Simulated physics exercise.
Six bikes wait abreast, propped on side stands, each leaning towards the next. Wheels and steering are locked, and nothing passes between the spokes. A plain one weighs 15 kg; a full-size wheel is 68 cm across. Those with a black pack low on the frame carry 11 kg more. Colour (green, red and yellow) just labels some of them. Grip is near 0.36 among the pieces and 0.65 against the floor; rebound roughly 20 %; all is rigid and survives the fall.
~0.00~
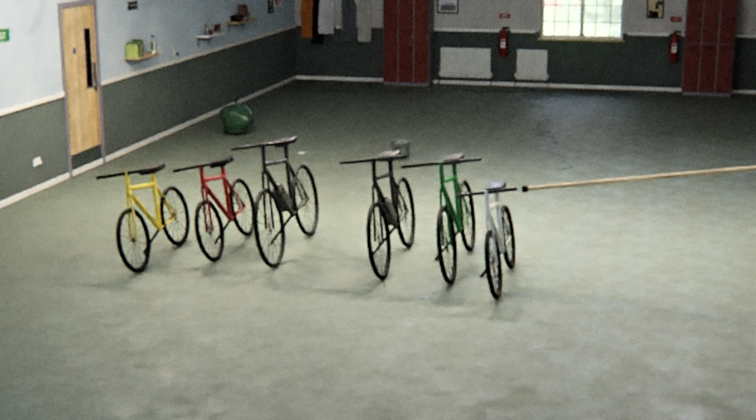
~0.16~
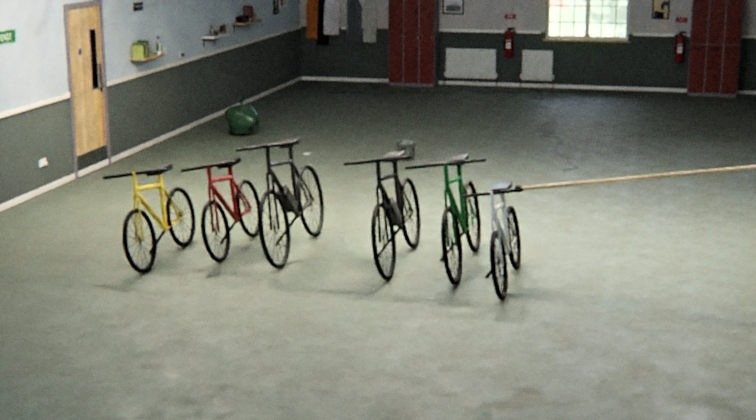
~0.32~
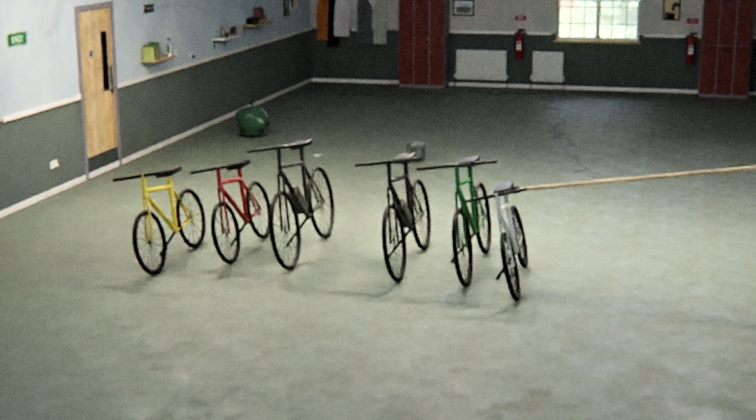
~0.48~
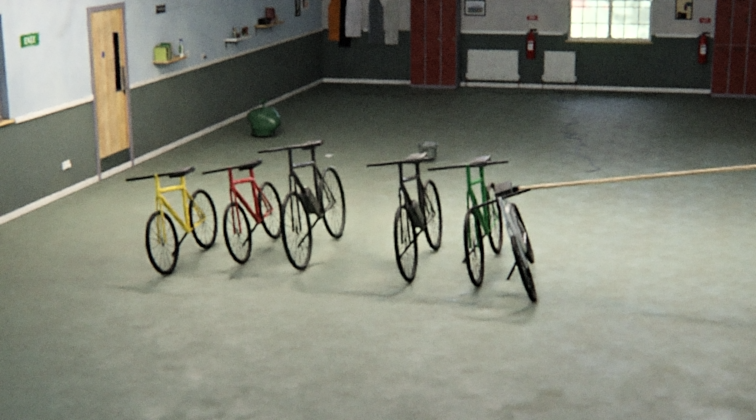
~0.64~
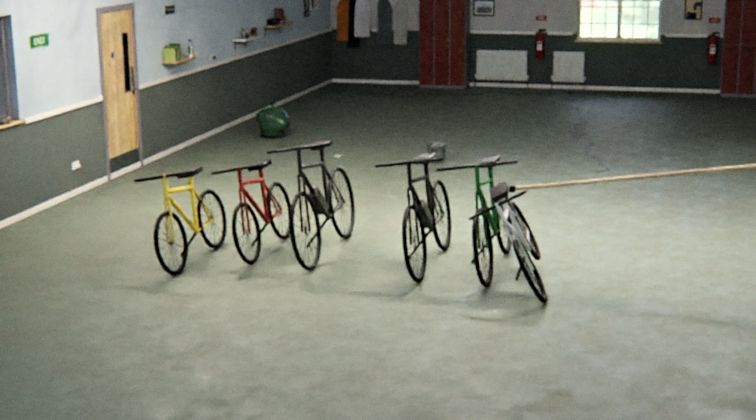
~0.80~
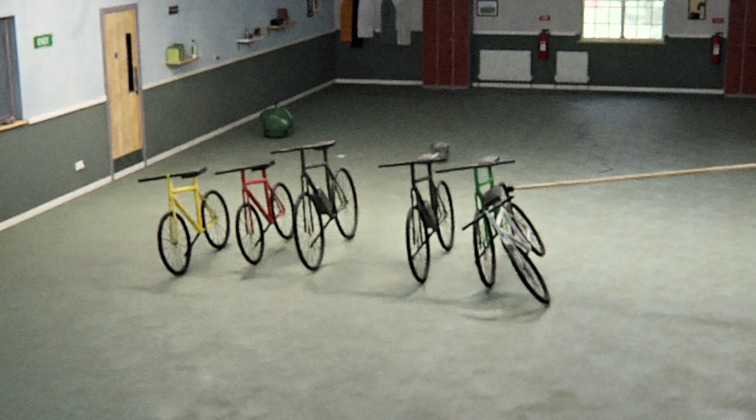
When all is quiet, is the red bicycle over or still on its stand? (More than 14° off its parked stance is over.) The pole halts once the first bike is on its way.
The red bicycle goes over.
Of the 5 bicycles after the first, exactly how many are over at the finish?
5 of them.
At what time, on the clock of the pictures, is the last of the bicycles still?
At about 4.0 s.
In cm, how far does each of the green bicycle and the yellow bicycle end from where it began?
Moved: Green 70, yellow 40.
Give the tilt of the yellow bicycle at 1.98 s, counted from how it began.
Roughly 0°.
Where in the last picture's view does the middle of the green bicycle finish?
Around (417, 235).
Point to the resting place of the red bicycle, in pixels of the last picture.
Near (206, 223).
After 1.36 s, 1 of the 5 other bicycles over; red bicycle unmoved; green bicycle leaning 32°.
After 1.98 s, 2 of the 5 other bicycles over; red bicycle unmoved; green bicycle leaning 63°.
After 3.06 s, 4 of the 5 other bicycles over; red bicycle leaning 25°; green bicycle leaning 70°.
After 3.62 s, 5 of the 5 other bicycles over; red bicycle leaning 64°; green bicycle leaning 70°.
At rest (4.1 s), 5 of the 5 other bicycles over; red bicycle leaning 64°; green bicycle leaning 70°; yellow bicycle leaning 68°. Not one is left standing. As the last picture would show them, middles, red bicycle near (206, 223), green bicycle near (417, 235).
